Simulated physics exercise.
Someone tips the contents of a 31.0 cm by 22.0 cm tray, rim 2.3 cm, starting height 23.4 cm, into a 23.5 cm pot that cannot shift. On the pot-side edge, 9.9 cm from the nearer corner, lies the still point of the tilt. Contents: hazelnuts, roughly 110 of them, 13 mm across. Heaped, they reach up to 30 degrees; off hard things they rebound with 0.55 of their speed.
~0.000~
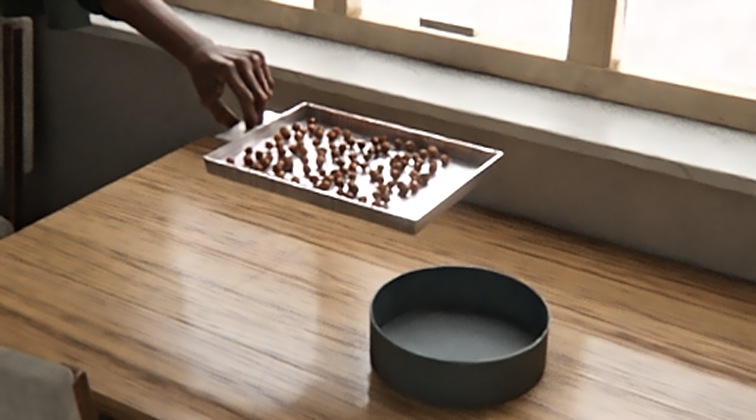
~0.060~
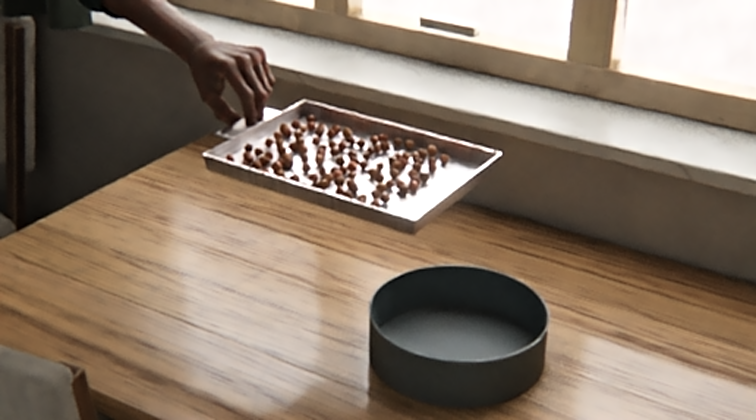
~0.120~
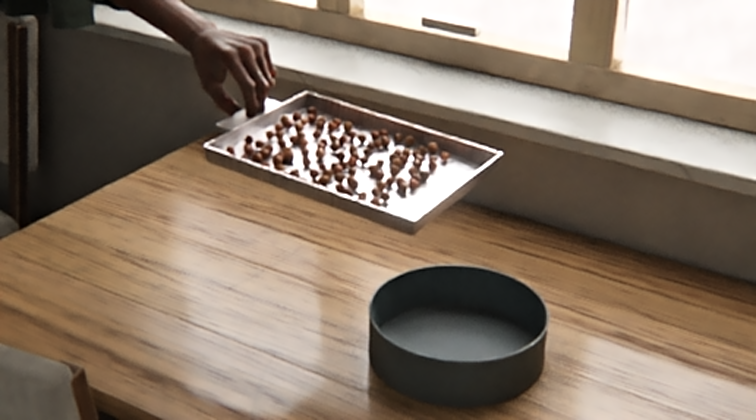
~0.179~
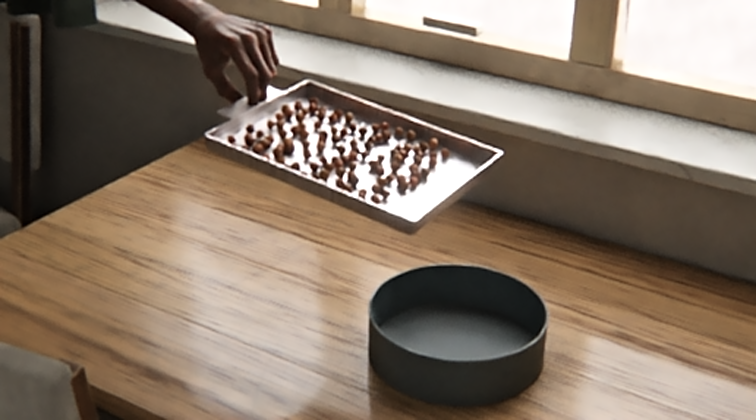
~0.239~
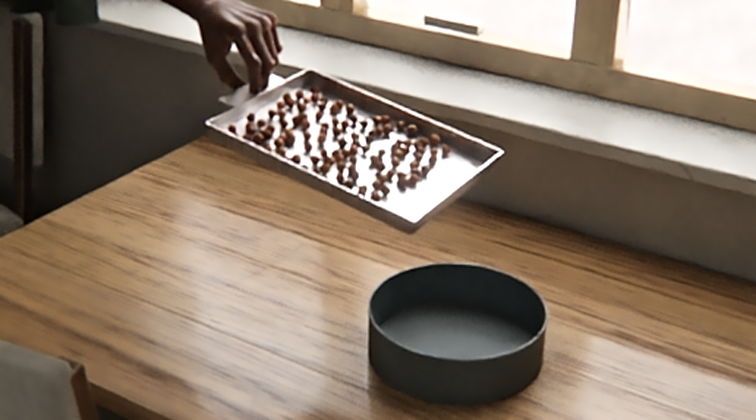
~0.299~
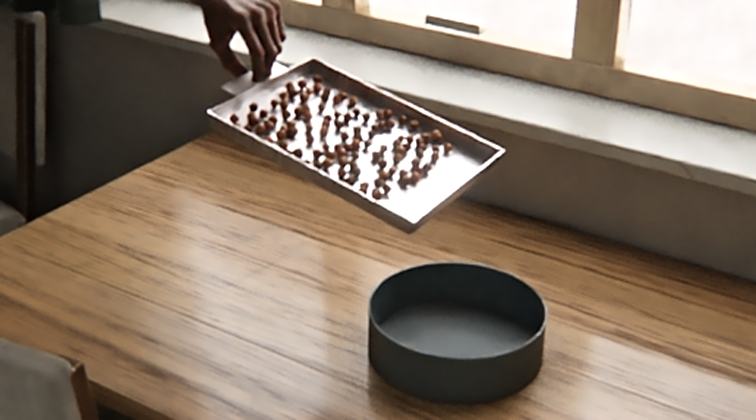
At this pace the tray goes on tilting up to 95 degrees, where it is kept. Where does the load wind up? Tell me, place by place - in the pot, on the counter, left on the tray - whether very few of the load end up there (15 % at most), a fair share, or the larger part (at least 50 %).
Pot - the larger part, counter - a fair share, tray - very few.
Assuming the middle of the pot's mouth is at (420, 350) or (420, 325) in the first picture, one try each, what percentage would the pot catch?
The shares would be near 70 and 70 per cent respectively.
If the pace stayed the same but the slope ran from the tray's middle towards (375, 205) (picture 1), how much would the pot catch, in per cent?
Around 35 percent of them.
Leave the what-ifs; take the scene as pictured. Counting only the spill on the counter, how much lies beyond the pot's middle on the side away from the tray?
Share past the middle: Roughly 90 percent.
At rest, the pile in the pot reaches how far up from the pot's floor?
My guess is around 2.5 centimetres.
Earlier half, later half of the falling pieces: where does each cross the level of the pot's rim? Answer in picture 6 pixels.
At roughly (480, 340) first, later on at (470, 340).
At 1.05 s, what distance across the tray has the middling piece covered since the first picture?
I'd say close to 13 centimetres.
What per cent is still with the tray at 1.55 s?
Roughly 95 percent of the load, I'd say.
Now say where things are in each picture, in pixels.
Tray tilt 0 degrees, front corners at (207, 157) and (415, 218); middle of the pieces at (341, 163); pot at (460, 310), in the first frame.
Tray tilt 1 degrees, front corners at (206, 154) and (413, 218); middle of the pieces at (341, 161), in the second frame.
Tray tilt 3 degrees, front corners at (207, 145) and (413, 219), lowest corner right front; middle of the pieces at (341, 156), in the third frame.
Tray tilt 6 degrees, front corners at (208, 134) and (413, 219), lowest corner right front; middle of the pieces at (342, 149), in the fourth frame.
Tray tilt 9 degrees, front corners at (209, 123) and (413, 219), lowest corner right front; middle of the pieces at (343, 142), in the fifth frame.
Tray tilt 12 degrees, front corners at (211, 112) and (413, 220), lowest corner right front; middle of the pieces at (345, 136); pot at (457, 306). Its pace works out near 50 degrees a second, in the sixth frame.
After 1.05 s, tilt 51 degrees; the tray holds 100 %, the pot 0 %.
Then, at 1.55 s, tilt 77 degrees; the tray holds 95 %, the pot 0 %.
After 2.12 s, tilt 95 degrees; the tray holds 25 %, the pot 25 %.
At rest (3.4 s), pot 70 %, counter 30 %, tray 0 %.
